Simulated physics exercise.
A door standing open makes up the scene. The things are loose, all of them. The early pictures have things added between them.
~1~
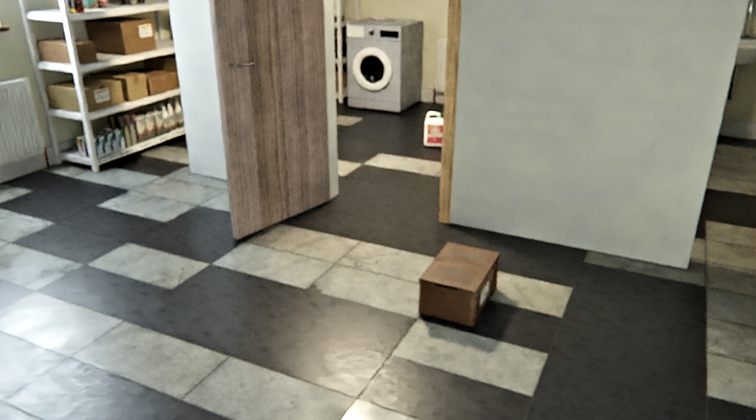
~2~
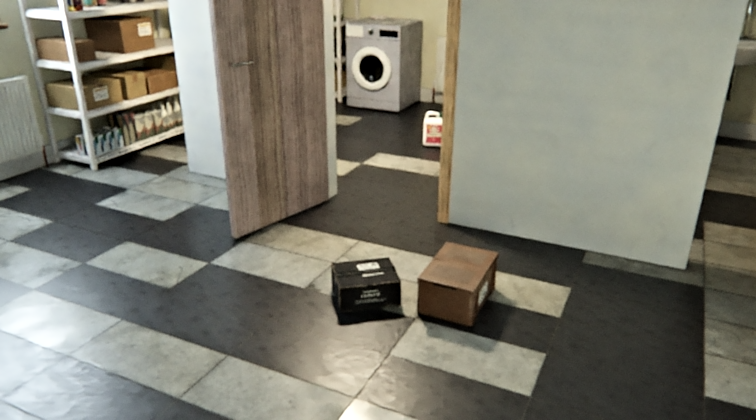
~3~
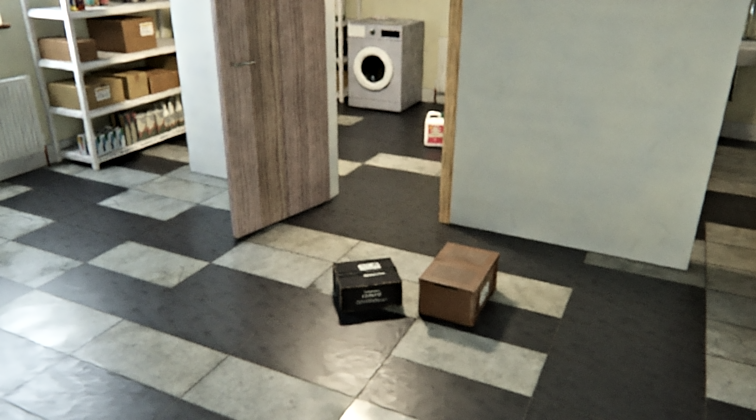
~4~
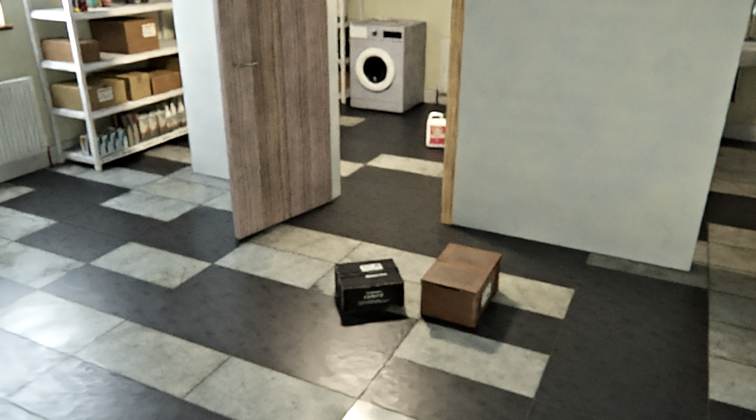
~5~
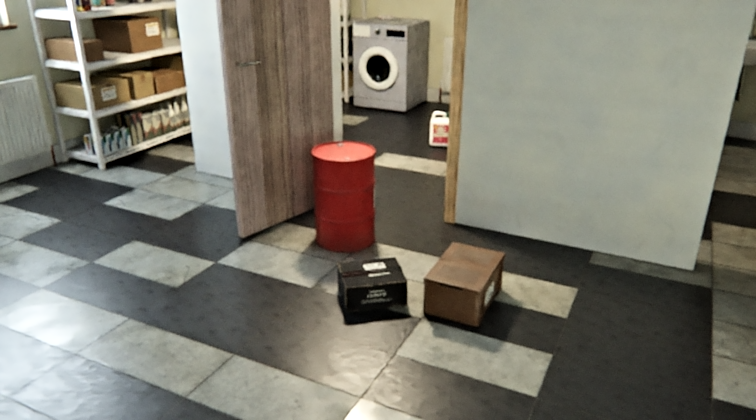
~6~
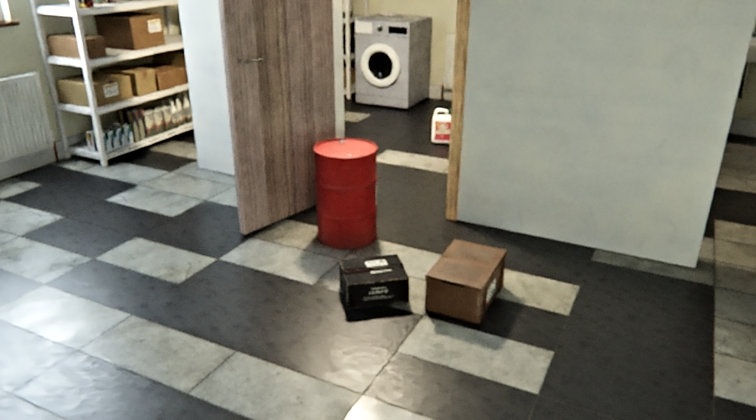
Red drum appearing by a wide-open, motionless door, after a black parcel appears beside a brown box on a checkered floor.
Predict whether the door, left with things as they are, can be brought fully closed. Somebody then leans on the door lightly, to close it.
Prediction: It cannot close fully.
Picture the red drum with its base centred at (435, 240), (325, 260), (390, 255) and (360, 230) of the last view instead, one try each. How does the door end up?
1: Stays ajar; 2: Stays ajar; 3: Stays ajar; 4: Stays ajar.
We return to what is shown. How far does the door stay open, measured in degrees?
About 70°.
Then, 0.50 s after the last picture, open by 96°.
Then, 0.80 s after the last picture, open by 86°.
Then, 1.10 s after the last picture, open by 73°.
At rest, open by 72°; all 3 in place. Seen from the same camera at the end, red drum near (348, 193).
